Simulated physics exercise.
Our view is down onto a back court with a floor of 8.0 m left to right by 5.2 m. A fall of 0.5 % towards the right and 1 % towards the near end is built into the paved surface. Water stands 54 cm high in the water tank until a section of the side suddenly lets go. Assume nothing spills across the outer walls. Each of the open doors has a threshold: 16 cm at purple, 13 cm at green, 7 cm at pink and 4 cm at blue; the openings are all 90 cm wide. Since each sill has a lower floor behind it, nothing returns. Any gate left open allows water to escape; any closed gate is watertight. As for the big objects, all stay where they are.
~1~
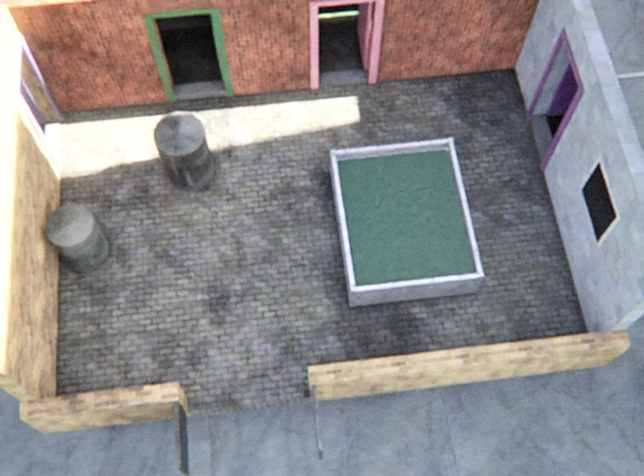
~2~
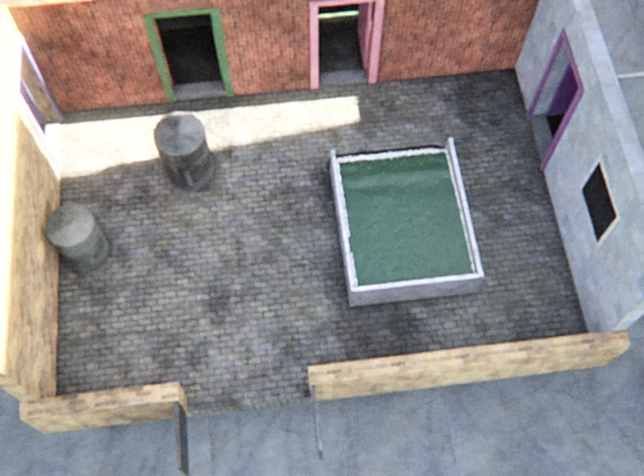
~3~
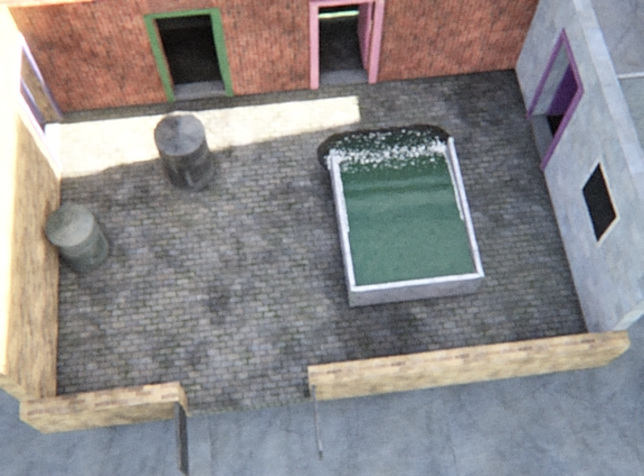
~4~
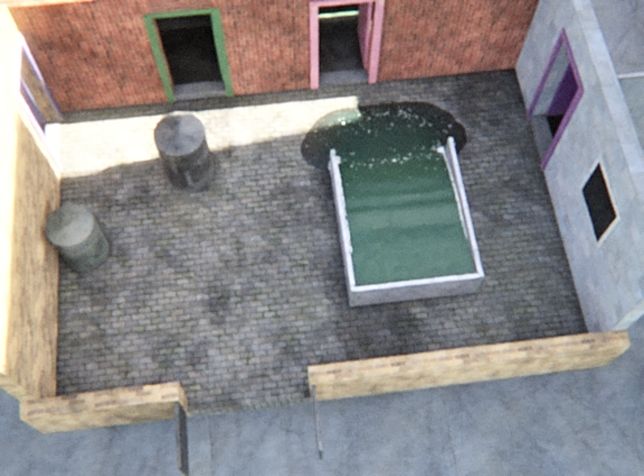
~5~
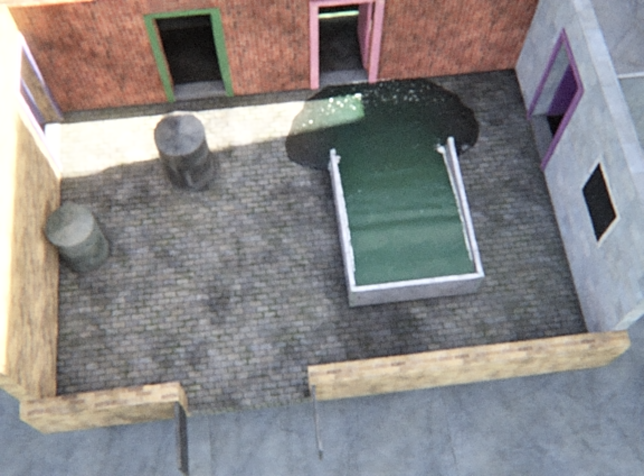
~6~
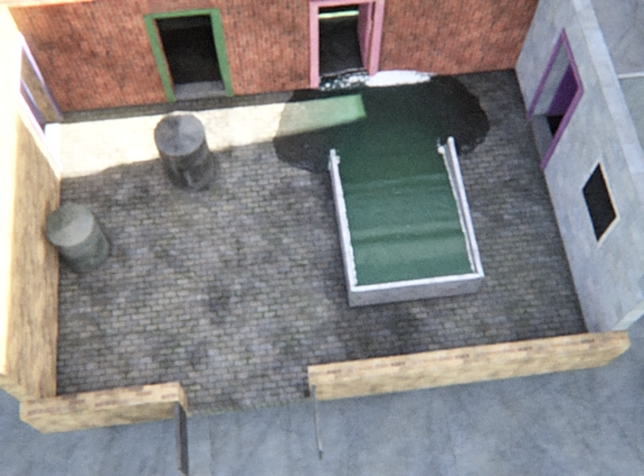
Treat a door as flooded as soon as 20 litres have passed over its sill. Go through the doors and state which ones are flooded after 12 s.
Going through them: The purple door does not count as flooded; the green door does not count as flooded; the pink door counts as flooded; the blue door counts as flooded.
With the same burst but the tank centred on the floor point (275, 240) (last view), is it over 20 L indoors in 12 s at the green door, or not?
Lab note: Green door, limit broken.
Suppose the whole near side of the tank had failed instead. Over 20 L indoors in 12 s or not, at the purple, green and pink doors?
Log - purple: Threshold not reached, green: Threshold not reached, pink: Threshold not reached.
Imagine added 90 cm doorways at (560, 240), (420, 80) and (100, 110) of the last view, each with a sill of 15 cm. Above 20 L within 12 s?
In turn: Not over, over, not over.
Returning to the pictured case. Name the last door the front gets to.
Answer: The blue door.
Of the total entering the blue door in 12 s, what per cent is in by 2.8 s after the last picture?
That works out near 0%.
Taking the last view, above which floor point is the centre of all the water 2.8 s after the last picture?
The water's centre is around (389, 158).
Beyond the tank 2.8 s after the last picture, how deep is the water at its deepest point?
Up to near 26 cm.
Then, 0.7 s after the last picture water covers 15 % of the floor and is deepest (34 cm) near (383, 87); purple door not reached, green door not reached, pink door 25 cm at the sill, 85 L in, blue door not reached.
Then, 1.5 s after the last picture water covers 20 % of the floor and is deepest (36 cm) near (514, 75); purple door 5 cm at the sill, 0 L in, green door 5 cm at the sill, 0 L in, pink door 29 cm at the sill, 204 L in, blue door not reached.
Then, 2.8 s after the last picture water covers 45 % of the floor and is deepest (26 cm) near (516, 83); purple door 14 cm at the sill, 0 L in, green door 6 cm at the sill, 0 L in, pink door 19 cm at the sill, 343 L in, blue door 6 cm at the sill, 0 L in.
Then, 6.3 s after the last picture water covers 75 % of the floor and is deepest (15 cm) near (588, 348); purple door 8 cm at the sill, 0 L in, green door 3 cm at the sill, 0 L in, pink door 6 cm at the sill, 392 L in, blue door 8 cm at the sill, 85 L in.
Then, 11.3 s after the last picture water covers 95 % of the floor and is deepest (10 cm) near (565, 350); purple door 4 cm at the sill, 0 L in, green door 2 cm at the sill, 0 L in, pink door 2 cm at the sill, 393 L in, blue door 2 cm at the sill, 97 L in.
